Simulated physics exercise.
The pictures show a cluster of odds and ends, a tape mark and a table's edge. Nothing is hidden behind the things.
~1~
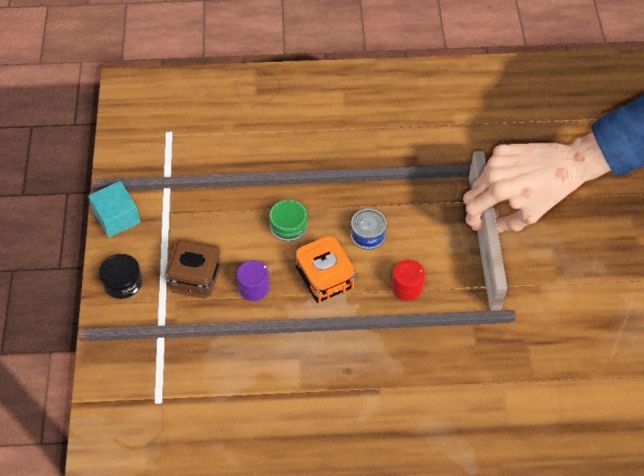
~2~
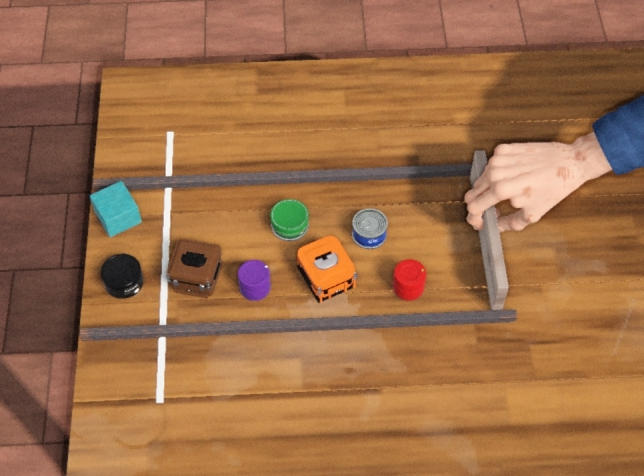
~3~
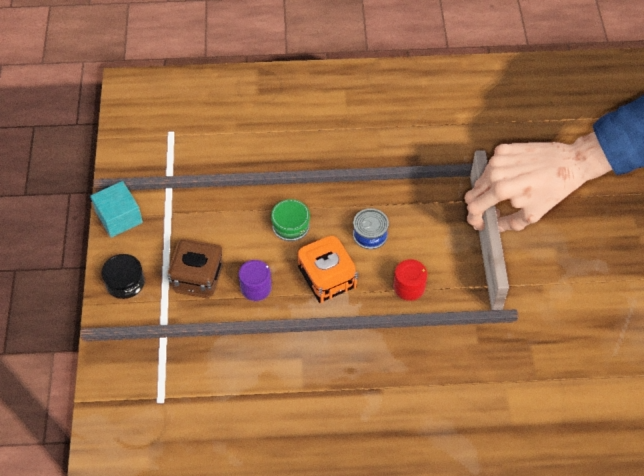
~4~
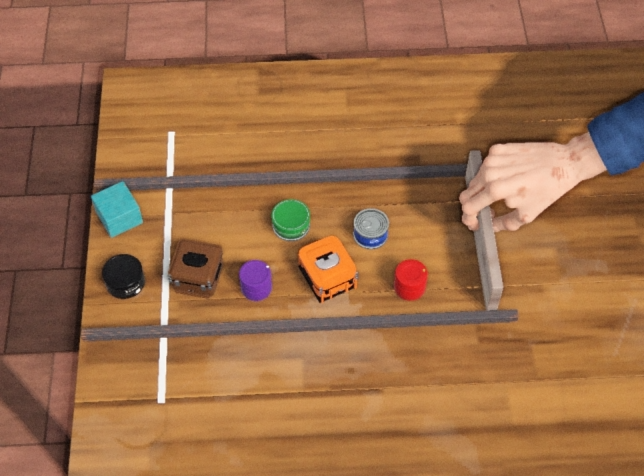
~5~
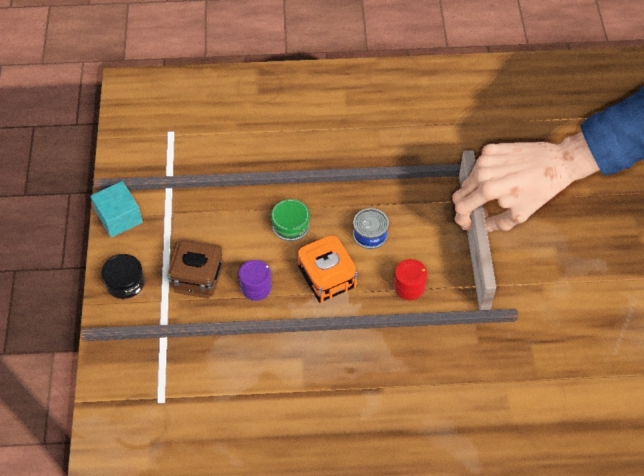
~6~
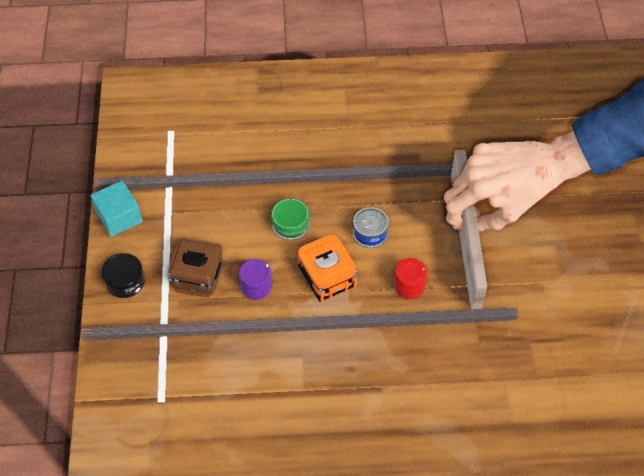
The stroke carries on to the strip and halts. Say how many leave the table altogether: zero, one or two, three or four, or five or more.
In the end the number that fall off is one or two.
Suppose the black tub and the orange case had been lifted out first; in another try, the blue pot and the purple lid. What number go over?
It would be 0 and 1.
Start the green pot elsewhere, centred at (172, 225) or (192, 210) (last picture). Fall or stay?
The green pot does not fall; does not fall.
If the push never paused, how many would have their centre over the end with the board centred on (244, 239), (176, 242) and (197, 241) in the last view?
In that order 1, 2 and 2.
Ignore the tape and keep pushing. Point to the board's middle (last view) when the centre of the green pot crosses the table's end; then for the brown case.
For the green pot at (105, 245), for the brown case at (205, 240).
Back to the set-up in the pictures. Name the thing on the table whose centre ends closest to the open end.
The purple lid ends nearest.
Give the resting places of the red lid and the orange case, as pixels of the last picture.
The red lid at (148, 297), the orange case at (129, 269).
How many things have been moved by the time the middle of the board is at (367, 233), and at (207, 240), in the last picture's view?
3 and 7.
A little later, none off yet; turquoise block at rest near (117, 208); black tub at rest near (124, 276); brown case at rest near (197, 268).
Next, none off yet; turquoise block at rest near (117, 208); black tub at rest near (124, 276); brown case shifted about its own width near (168, 265).
Later still, one off so far; turquoise block at rest near (117, 208); black tub dropping near (61, 349); brown case shifted well along near (90, 261).
When it is over, the number that fall off is one or two; down, brown case and black tub.
